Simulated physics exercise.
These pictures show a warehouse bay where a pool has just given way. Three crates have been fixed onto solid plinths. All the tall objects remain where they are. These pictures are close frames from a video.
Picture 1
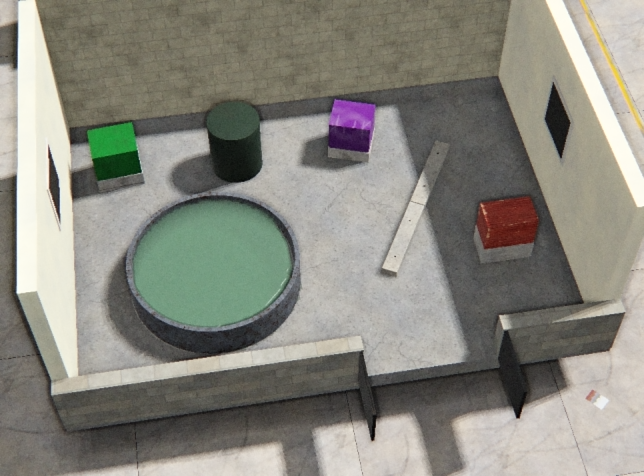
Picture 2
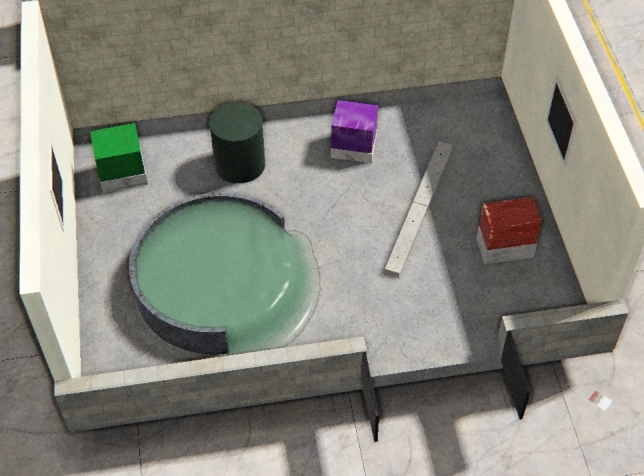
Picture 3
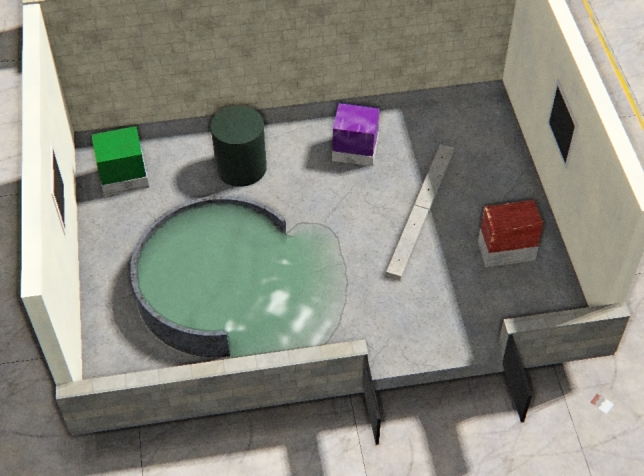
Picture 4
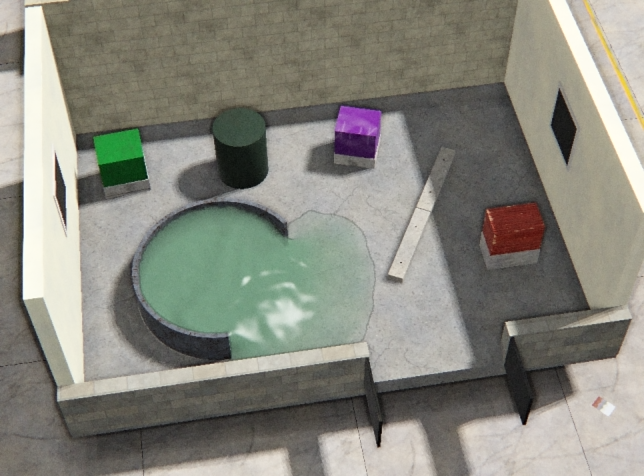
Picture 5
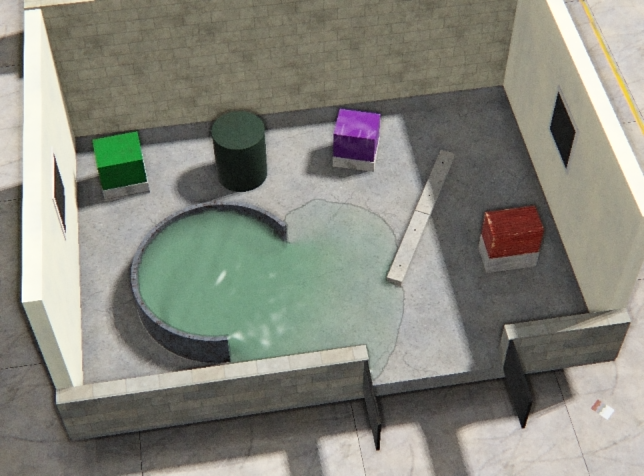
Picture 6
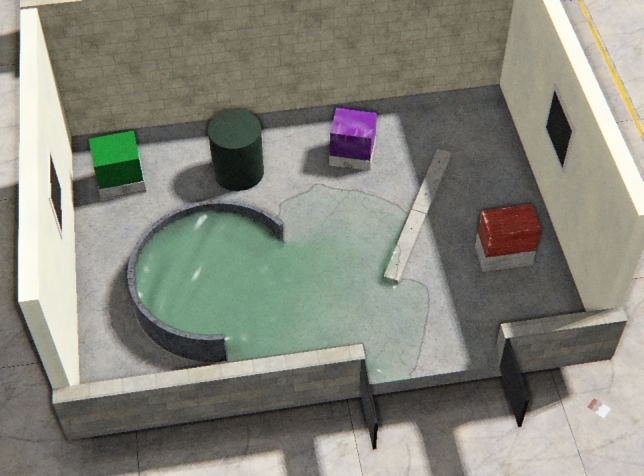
A round, dark-rimmed pool of green water fills the left of a walled warehouse bay, seen from high above through its open top. A green box, a dark green cylinder and a purple box line the back, with a pale plank and a red box to the right. The pool's right side opens and water spreads rightward across the floor, reaching the plank, while the view shifts very slightly.
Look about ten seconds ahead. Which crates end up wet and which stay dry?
At the end, the green crate will be missed by the water. The red crate will be missed by the water. The purple crate will be missed by the water.
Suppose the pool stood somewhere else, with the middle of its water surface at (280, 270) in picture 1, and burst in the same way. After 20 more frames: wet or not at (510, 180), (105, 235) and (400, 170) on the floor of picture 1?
As listed: Covered, dry, under water.
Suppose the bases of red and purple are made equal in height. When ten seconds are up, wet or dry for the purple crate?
Verdict on purple: It is not reached.
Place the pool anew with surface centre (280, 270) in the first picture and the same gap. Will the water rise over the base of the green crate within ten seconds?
Green crate: Untouched.
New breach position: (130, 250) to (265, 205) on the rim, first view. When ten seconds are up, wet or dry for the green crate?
The green crate is overtopped.
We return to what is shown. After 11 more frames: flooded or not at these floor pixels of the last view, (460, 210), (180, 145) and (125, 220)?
Going through them in order, I'd say drenched, clear and clear.
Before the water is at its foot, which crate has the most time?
Note: The crate marked green.
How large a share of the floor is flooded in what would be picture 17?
Some 45 in a hundred.
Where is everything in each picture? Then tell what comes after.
In the first picture, the pool at (214, 261) is whole and still.
In the second picture, water pours out at (293, 298) and has run to a hidden place.
In the third picture, the front is at a hidden place, out from the gap at (294, 303).
In the fourth picture, water pours out at (296, 307) and has run to (340, 222).
In the fifth picture, water pours out at (295, 310) and has run to (376, 220).
In the sixth picture, water pours out at (292, 309) and has run to (396, 210).
A moment on, water covers 35 % of the floor; the green crate not reached, the red crate not reached, the purple crate water round its plinth.
Next, water covers 45 % of the floor; the green crate not reached, the red crate water round its plinth, the purple crate water round its plinth.
Then, water covers 60 % of the floor; the green crate not reached, the red crate water round its plinth, the purple crate water round its plinth.
Later, water covers 85 % of the floor; the green crate water round its plinth, the red crate water round its plinth, the purple crate water round its plinth.
In the end, water covers 100 % of the floor; the green crate stayed above the water, the red crate stayed above the water, the purple crate stayed above the water.
